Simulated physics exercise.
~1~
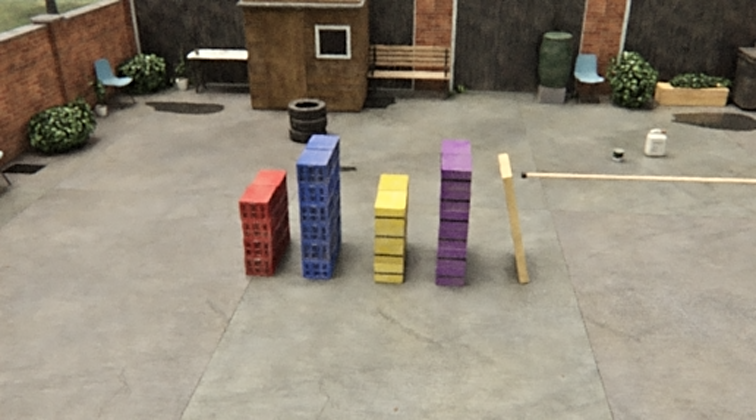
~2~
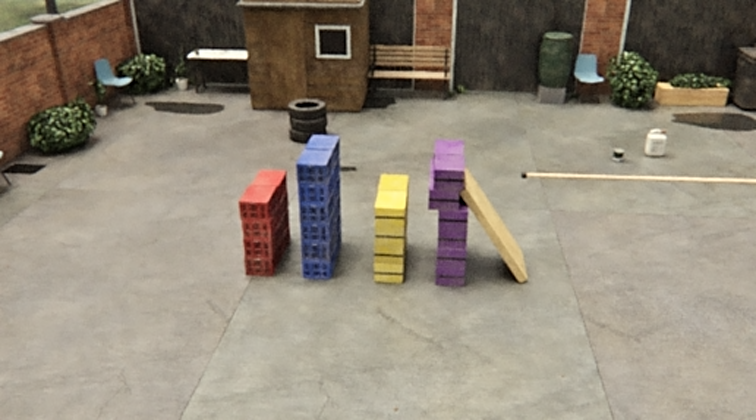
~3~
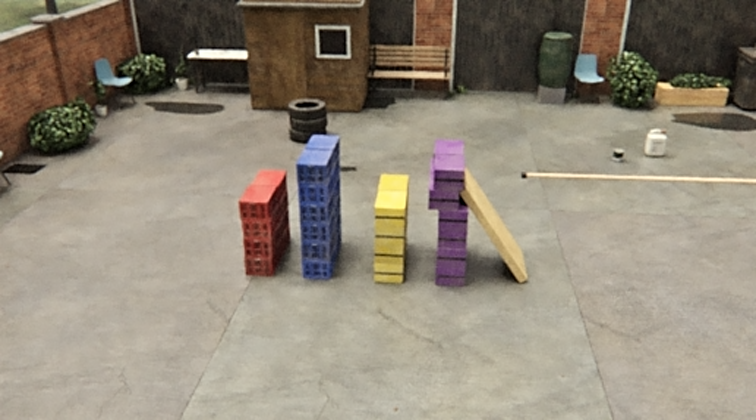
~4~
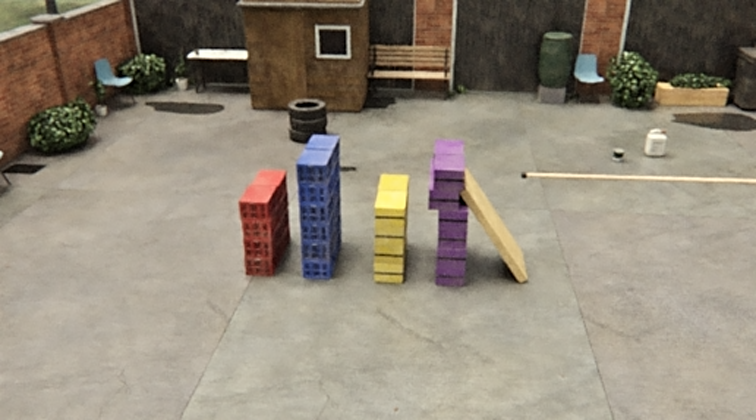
Wooden board tipping left into a purple crate stack, nudging some crates askew and resting there, with every coloured stack still standing.
